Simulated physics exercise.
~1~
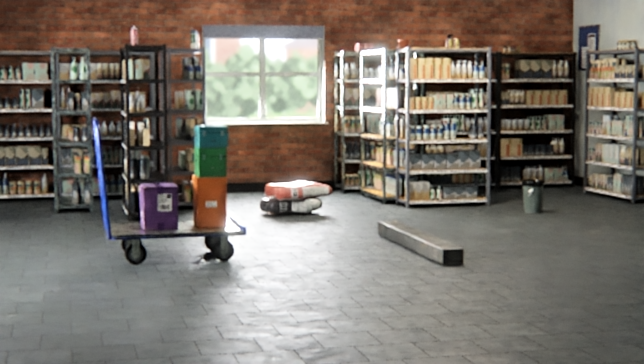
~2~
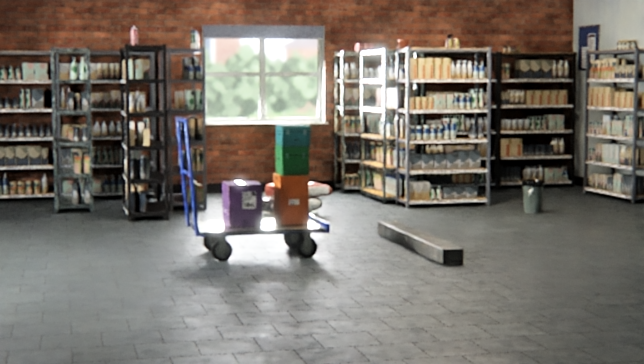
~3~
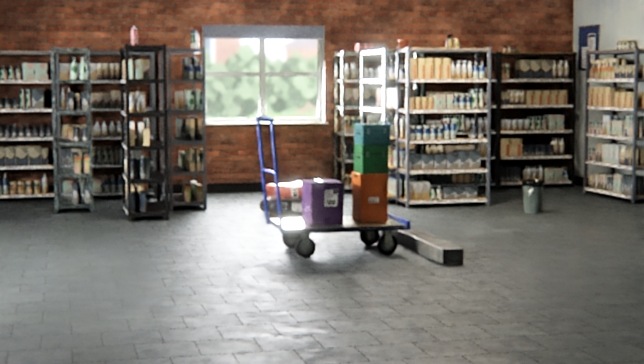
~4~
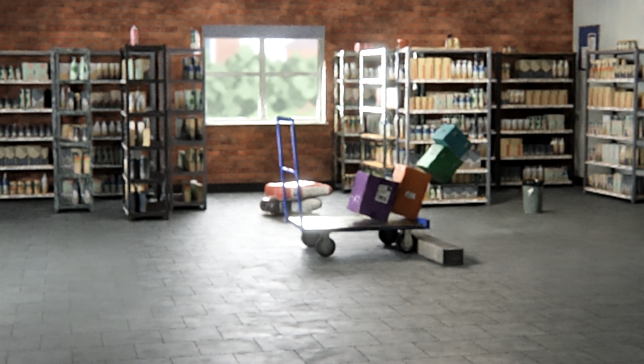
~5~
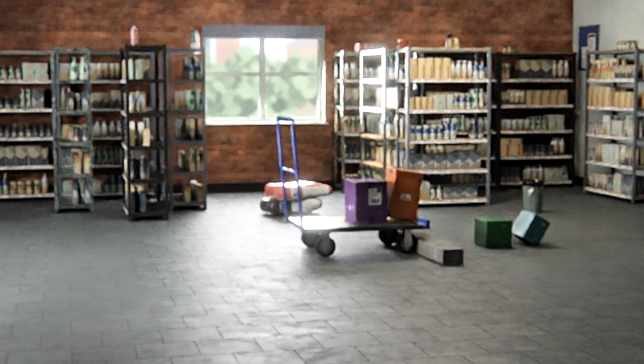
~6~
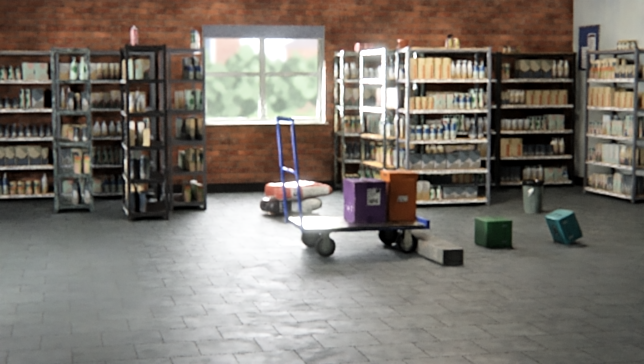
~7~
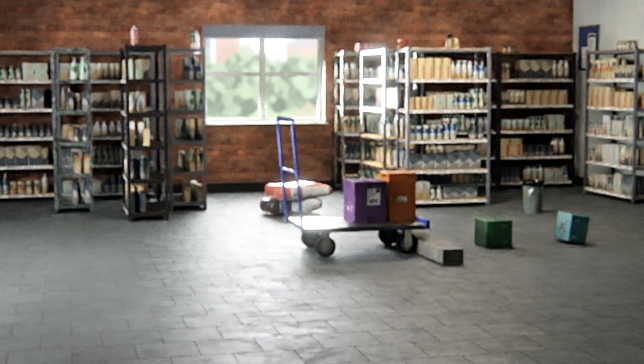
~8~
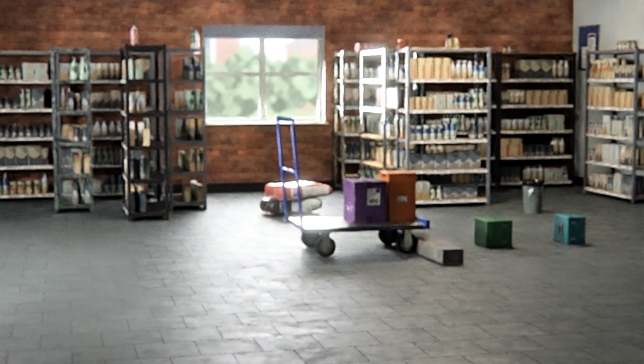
In a brick-walled storeroom lined with shelves, a trolley carrying a purple carton, an orange tote and stacked green and teal toolboxes rolls right and stops against a low kerb; the load tips forward, both toolboxes tumble to the floor beyond, and the carton and tote settle upright on the deck.
